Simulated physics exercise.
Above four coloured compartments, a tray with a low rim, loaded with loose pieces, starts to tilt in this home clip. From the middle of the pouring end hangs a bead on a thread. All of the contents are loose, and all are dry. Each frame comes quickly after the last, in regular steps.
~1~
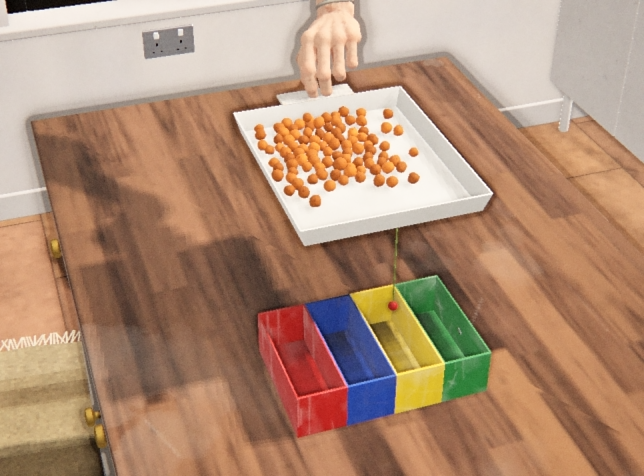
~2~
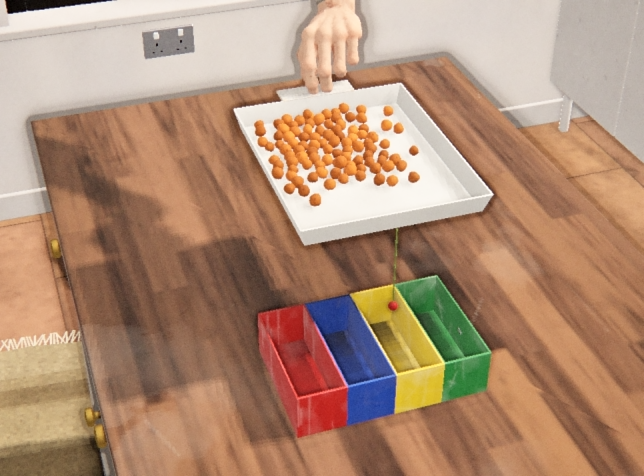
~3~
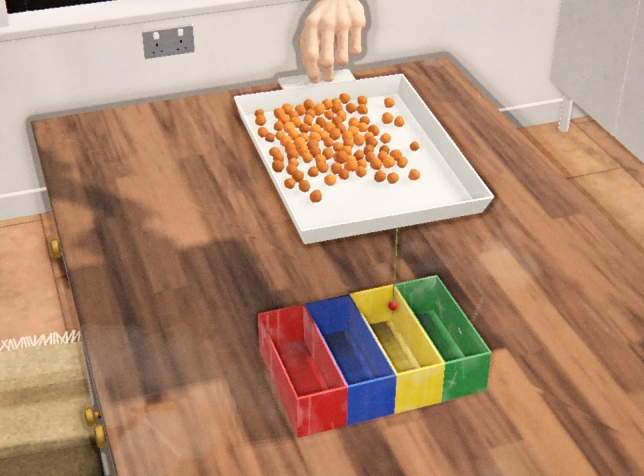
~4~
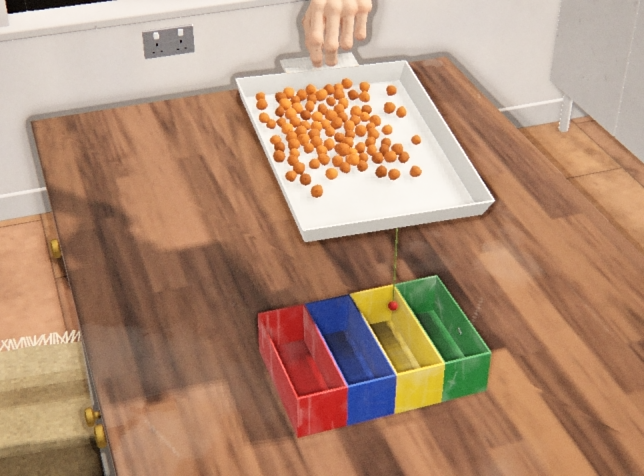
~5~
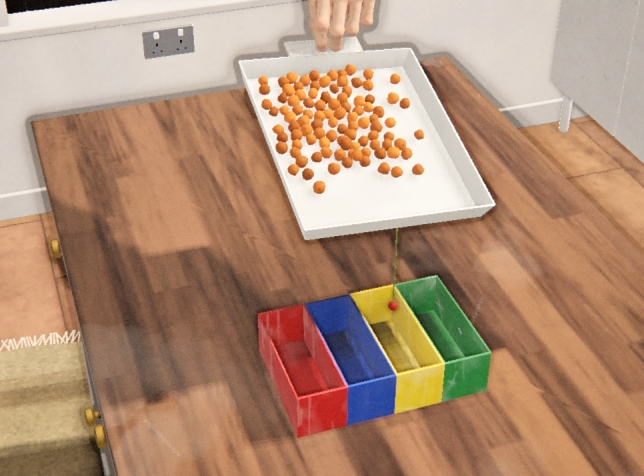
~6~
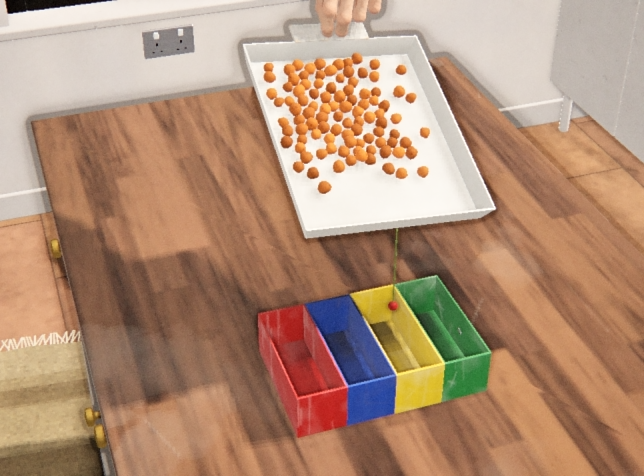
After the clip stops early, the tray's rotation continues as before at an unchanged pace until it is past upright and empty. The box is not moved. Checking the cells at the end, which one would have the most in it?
The green cell would have the most in it.
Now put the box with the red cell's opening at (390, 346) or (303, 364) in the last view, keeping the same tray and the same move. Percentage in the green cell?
First placement: Some 10 %; second placement: Some 30 %.
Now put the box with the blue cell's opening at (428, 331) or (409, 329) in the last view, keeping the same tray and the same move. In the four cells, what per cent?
First case 90 in a hundred, second case 90 in a hundred.
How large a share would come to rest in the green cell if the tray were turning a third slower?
I'd put it near 30 per cent.
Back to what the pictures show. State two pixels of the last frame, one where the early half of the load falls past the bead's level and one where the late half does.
Earlier portion about (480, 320); later portion about (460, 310).
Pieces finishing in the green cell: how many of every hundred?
About 30 %.
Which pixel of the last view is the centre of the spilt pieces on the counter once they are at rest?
It's centred at about (553, 365).
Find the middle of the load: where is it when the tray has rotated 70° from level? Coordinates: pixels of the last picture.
Roughly at (449, 221).
Just after the last frame, tray tipped steeply; roughly two thirds on the tray; about a tenth in the green cell; just a few in the yellow cell; roughly a quarter falling or outside the box.
A moment on, tray tipped past a quarter turn; about a tenth on the tray; roughly a quarter in the green cell; about a tenth in the yellow cell; just a few in the blue cell; roughly two thirds falling or outside the box.
Further on, tray tipped past a quarter turn; roughly a third in the green cell; about a tenth in the yellow cell; just a few in the blue cell; roughly half falling or outside the box.
When it is over, tray tipped past a quarter turn; roughly a third in the green cell; about a tenth in the yellow cell; just a few in the blue cell; not one in the red cell; roughly half outside the box.
